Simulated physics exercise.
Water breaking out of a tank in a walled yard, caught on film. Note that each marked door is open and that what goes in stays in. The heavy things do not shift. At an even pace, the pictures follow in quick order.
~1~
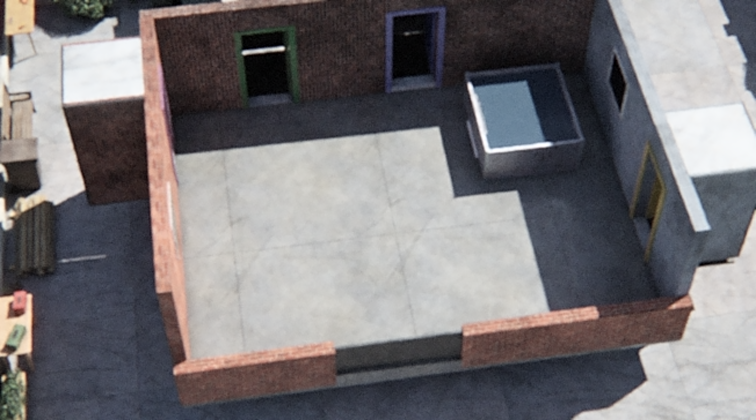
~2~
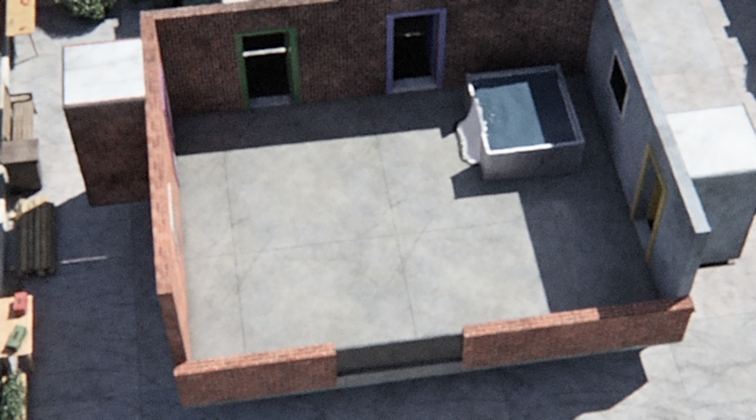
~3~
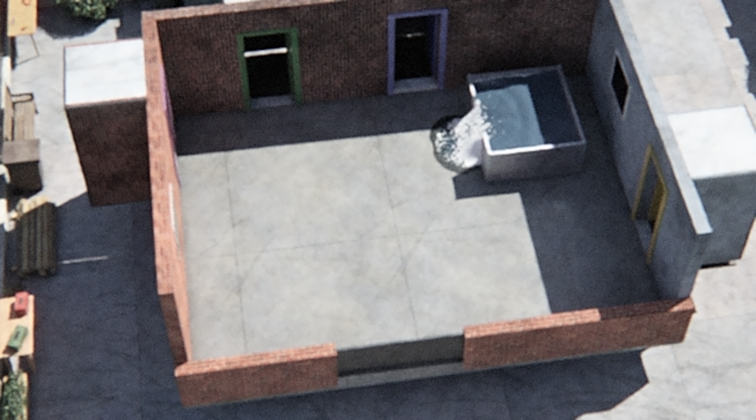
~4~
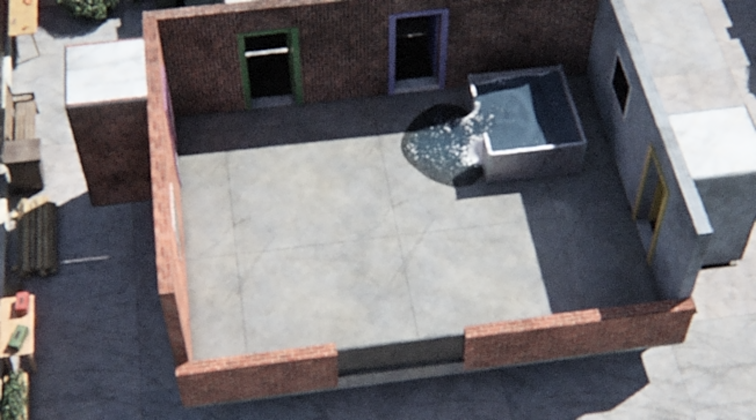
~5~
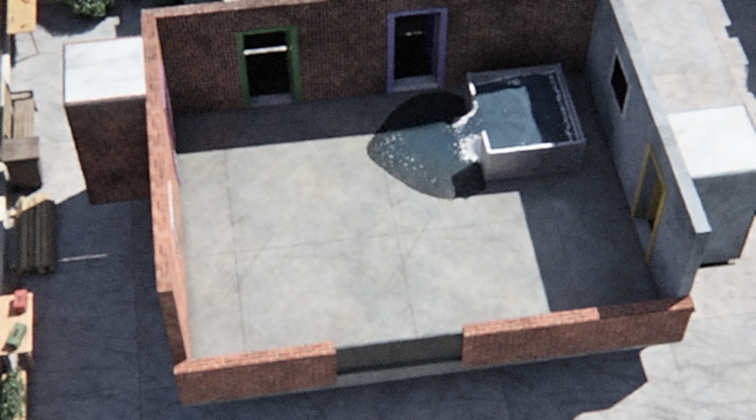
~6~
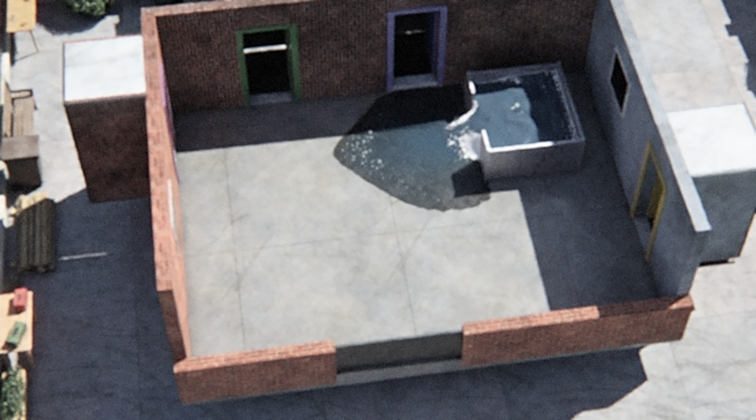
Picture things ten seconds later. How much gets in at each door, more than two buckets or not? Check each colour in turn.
The green door gets more than two; the blue door gets two buckets or less; the purple door gets more than two; the yellow door gets two buckets or less.
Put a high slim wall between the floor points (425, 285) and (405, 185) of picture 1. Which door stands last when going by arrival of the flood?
The door marked yellow.
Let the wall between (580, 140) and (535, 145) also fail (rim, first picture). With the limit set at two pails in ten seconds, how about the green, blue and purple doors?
Taking them in turn, the green door undershoots, the blue door undershoots, and the purple door undershoots.
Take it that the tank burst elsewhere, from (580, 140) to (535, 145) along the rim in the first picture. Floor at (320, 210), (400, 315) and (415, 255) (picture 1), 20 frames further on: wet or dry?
The first point is spared, the second soaked, the third spared.
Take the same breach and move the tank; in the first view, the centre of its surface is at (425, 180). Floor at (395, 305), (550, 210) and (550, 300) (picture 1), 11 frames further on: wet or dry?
First spot bare, second bare, third bare.
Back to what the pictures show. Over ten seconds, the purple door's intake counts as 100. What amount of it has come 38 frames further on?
It works out at roughly 90 percent of the ten-second total.
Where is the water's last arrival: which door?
I'd go with the yellow-painted one.
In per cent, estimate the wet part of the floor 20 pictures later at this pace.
Roughly 60 %.
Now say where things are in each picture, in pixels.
In the first frame, still water in the water tank at (523, 109).
In the second frame, the front is at (461, 123), out from the gap at (478, 132).
In the third frame, water pours out at (479, 134) and has run to (434, 133).
In the fourth frame, water pours out at (480, 135) and has run to (406, 141).
In the fifth frame, water pours out at (478, 133) and has run to (374, 157).
In the sixth frame, water pours out at (478, 131) and has run to (339, 157).
A moment on, water covers 30 % of the floor; the green door not reached, the blue door wet at the sill, nothing in, the purple door not reached, the yellow door not reached.
Next, water covers 50 % of the floor; the green door under two buckets in, the blue door under two buckets in, the purple door wet at the sill, nothing in, the yellow door not reached.
Then, water covers 60 % of the floor; the green door under two buckets in, the blue door under two buckets in, the purple door over two buckets in, the yellow door not reached.
Later, water covers 65 % of the floor; the green door over two buckets in, the blue door under two buckets in, the purple door far over two buckets in, the yellow door not reached.
In the end, water covers 90 % of the floor; the green door over two buckets in, the blue door under two buckets in, the purple door far over two buckets in, the yellow door wet at the sill, nothing in.
